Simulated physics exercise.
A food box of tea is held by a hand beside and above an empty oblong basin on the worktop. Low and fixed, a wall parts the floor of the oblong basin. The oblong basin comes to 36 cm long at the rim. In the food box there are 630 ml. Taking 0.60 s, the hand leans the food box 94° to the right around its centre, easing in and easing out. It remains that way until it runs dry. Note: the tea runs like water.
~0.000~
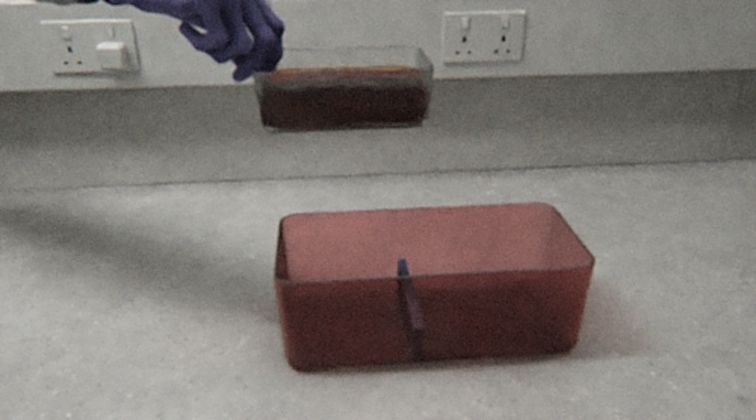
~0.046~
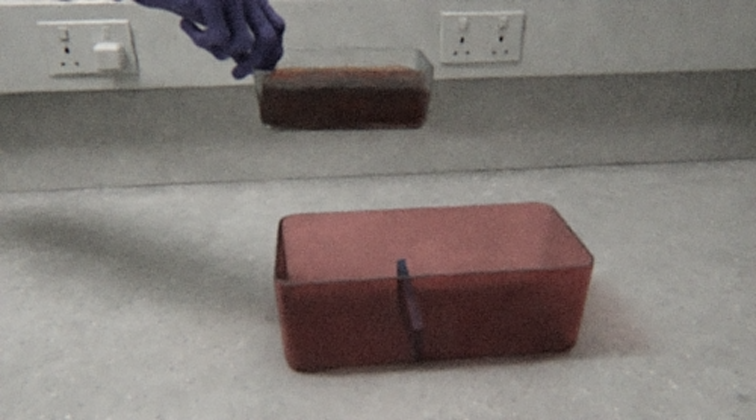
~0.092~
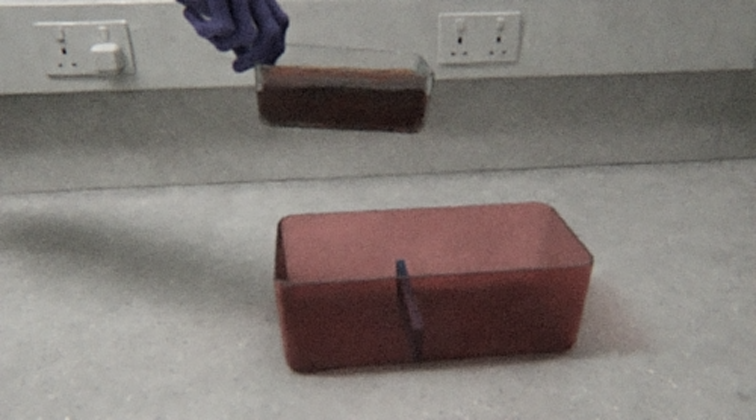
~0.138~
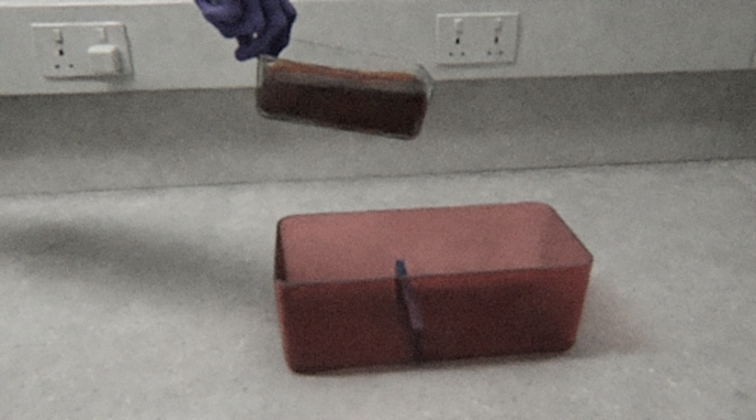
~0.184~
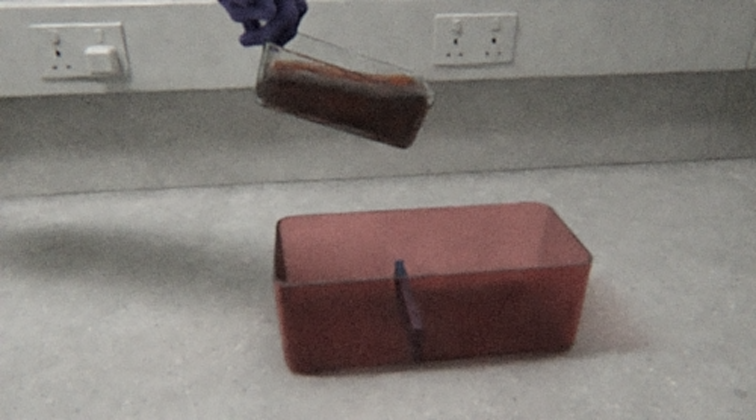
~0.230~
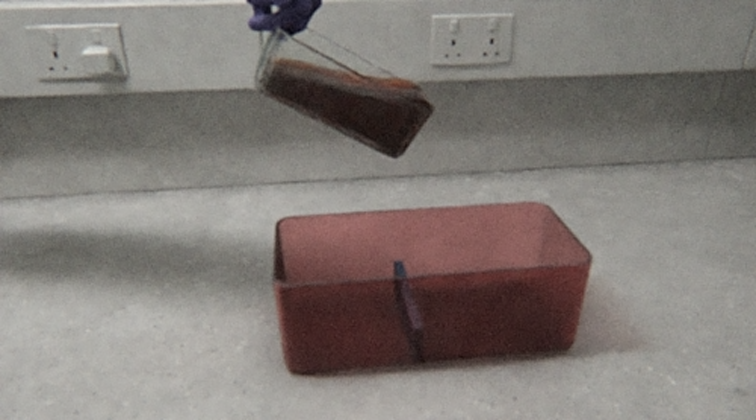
A gloved hand held a clear container of dark liquid above an empty reddish basin with a low divider, then tilted it to the right, gradually at first, until the liquid reached its right rim.
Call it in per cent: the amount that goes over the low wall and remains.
I would put it at about 84 per cent.
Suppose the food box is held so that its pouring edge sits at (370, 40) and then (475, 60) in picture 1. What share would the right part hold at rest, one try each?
Try 1: 70 %; try 2: 85 %.
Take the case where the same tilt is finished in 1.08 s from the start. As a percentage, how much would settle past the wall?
In that case, roughly 85 per cent.
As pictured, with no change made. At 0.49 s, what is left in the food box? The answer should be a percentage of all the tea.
I'd put it near 14 percent.
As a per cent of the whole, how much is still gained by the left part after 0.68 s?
Around 7 in a hundred.
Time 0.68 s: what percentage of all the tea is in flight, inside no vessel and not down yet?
Some 6 % is up in the air.
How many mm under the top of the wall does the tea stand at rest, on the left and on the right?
44 mm left, 28 mm right.
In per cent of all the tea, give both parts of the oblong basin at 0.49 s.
About 0 left, 24 right.
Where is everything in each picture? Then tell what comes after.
It leans 0°; its right rim is at (426, 59); the tea meets the walls at (263, 80) and (422, 75); the oblong basin's rim runs from (278, 247) to (573, 232); the wall's top is at (409, 291), in the first frame.
It leans 1°; its right rim is at (426, 60); the tea meets the walls at (262, 79) and (421, 76), in the second frame.
It leans 5°; its right rim is at (427, 66); the tea meets the walls at (262, 76) and (421, 79), in the third frame.
It leans 12°; its right rim is at (427, 76); the tea meets the walls at (263, 73) and (422, 82), in the fourth frame.
It leans 20°; its right rim is at (427, 88); the tea meets the walls at (261, 69) and (423, 85), in the fifth frame.
It leans 30°; its right rim is at (424, 102); the tea meets the walls at (260, 64) and (417, 88); 2 per cent is over the edge, in the sixth frame.
Then, 0.49 s in, the tilt is 87° and 13 per cent is still to pour, 0 is left of the wall and 23 right of it.
Then, 0.68 s in, the tilt is 94° and 2 per cent is still to pour, 4 is left of the wall and 86 right of it.
Then, 0.88 s in, the tilt is 94° and 1 per cent is still to pour, 9 is left of the wall and 84 right of it.
Then, 1.10 s in, the tilt is 94° and 0 per cent is still to pour, 11 is left of the wall and 84 right of it.
Finally, 11 per cent lies left of the wall, 84 right of it and 5 outside.
